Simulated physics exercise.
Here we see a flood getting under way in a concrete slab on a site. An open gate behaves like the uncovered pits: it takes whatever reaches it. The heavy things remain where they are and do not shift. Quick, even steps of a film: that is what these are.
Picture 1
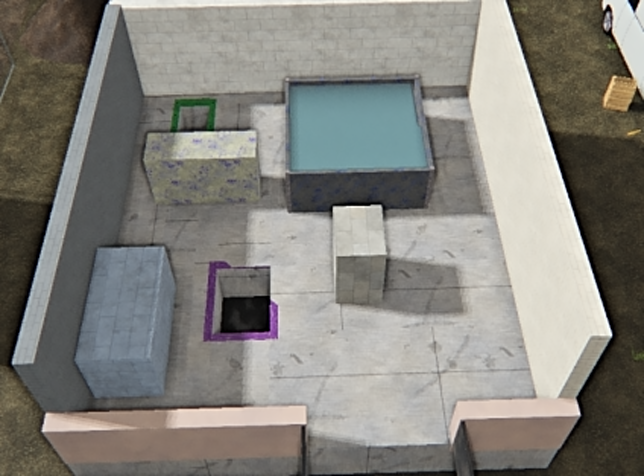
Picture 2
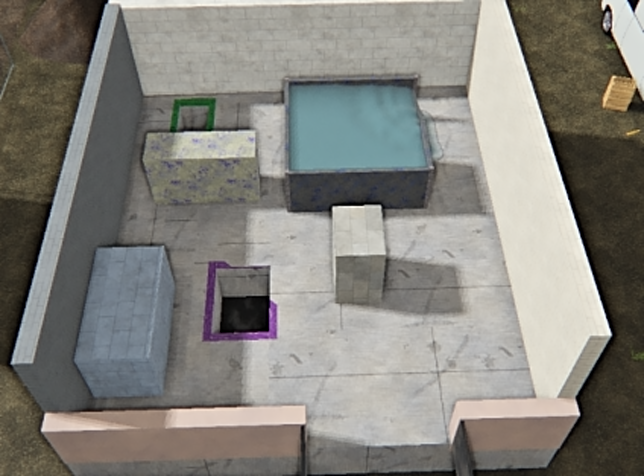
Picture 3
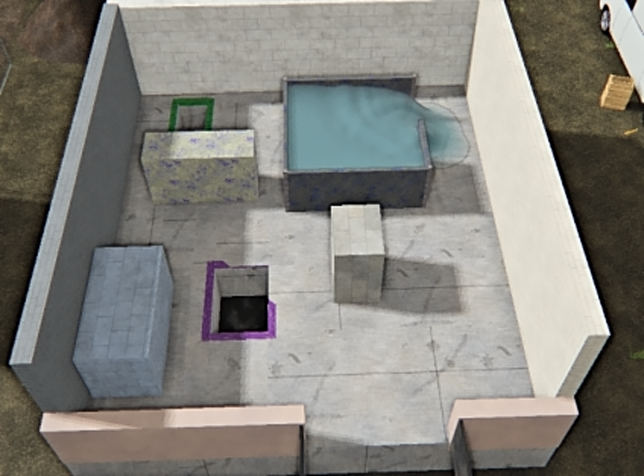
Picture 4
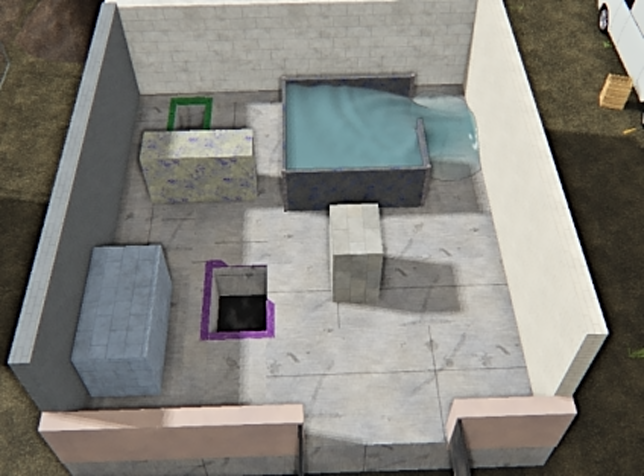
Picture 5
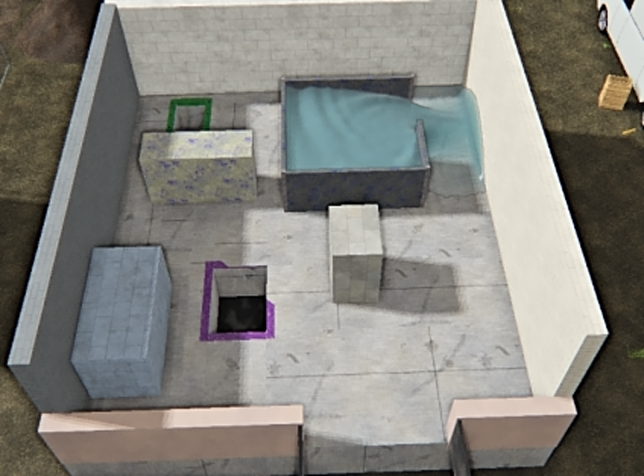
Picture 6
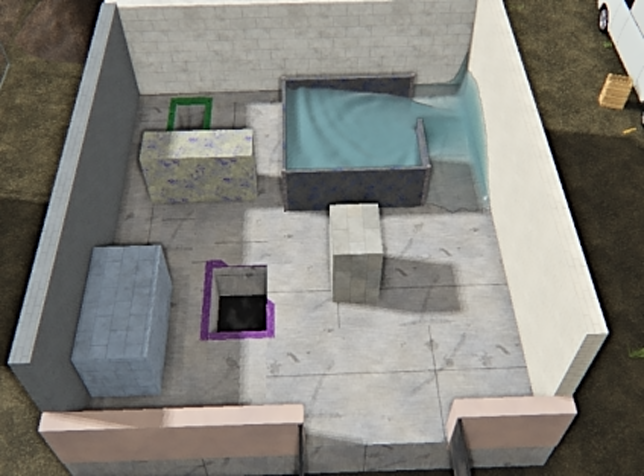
To begin with, still blue-green water fills a raised tank at the back of a walled concrete yard with blocks and two outlined pits. Water then pours through a gap in the tank's right side, reaches the right-hand wall, and spreads forward along its base.
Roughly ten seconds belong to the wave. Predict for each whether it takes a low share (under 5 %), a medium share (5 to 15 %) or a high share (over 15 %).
Prediction: The gate takes a high share; the green pit takes a high share; the purple pit takes a low share.
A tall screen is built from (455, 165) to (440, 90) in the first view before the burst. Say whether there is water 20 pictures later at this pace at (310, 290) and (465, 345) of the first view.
Untouched, soaked.
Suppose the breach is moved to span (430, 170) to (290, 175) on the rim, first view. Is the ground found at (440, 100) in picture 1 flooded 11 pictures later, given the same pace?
Check at the given point: Unwetted.
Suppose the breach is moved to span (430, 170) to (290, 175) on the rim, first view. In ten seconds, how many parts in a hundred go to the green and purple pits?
Green 0 %, purple 40 %.
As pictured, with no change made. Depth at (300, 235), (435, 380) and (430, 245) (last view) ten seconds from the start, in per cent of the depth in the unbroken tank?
First spot roughly 2 %, second 10 %, third 4 %.
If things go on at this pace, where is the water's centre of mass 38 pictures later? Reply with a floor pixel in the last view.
Centre of mass: Roughly (361, 189).
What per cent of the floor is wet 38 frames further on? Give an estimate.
Near 75 in a hundred.
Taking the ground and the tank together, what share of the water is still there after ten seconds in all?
Some 56 parts in a hundred have not run off.
A moment on, water covers 20 % of the floor; the gate 0 %, the green pit 0 %, the purple pit 0 %.
Next, water covers 40 % of the floor; the gate 0 %, the green pit 0 %, the purple pit 0 %.
Then, water covers 55 % of the floor; the gate 3 %, the green pit 4 %, the purple pit 0 %.
Later, water covers 75 % of the floor; the gate 13 %, the green pit 12 %, the purple pit 0 %.
In the end, water covers 90 % of the floor; the gate 23 %, the green pit 17 %, the purple pit 3 %.
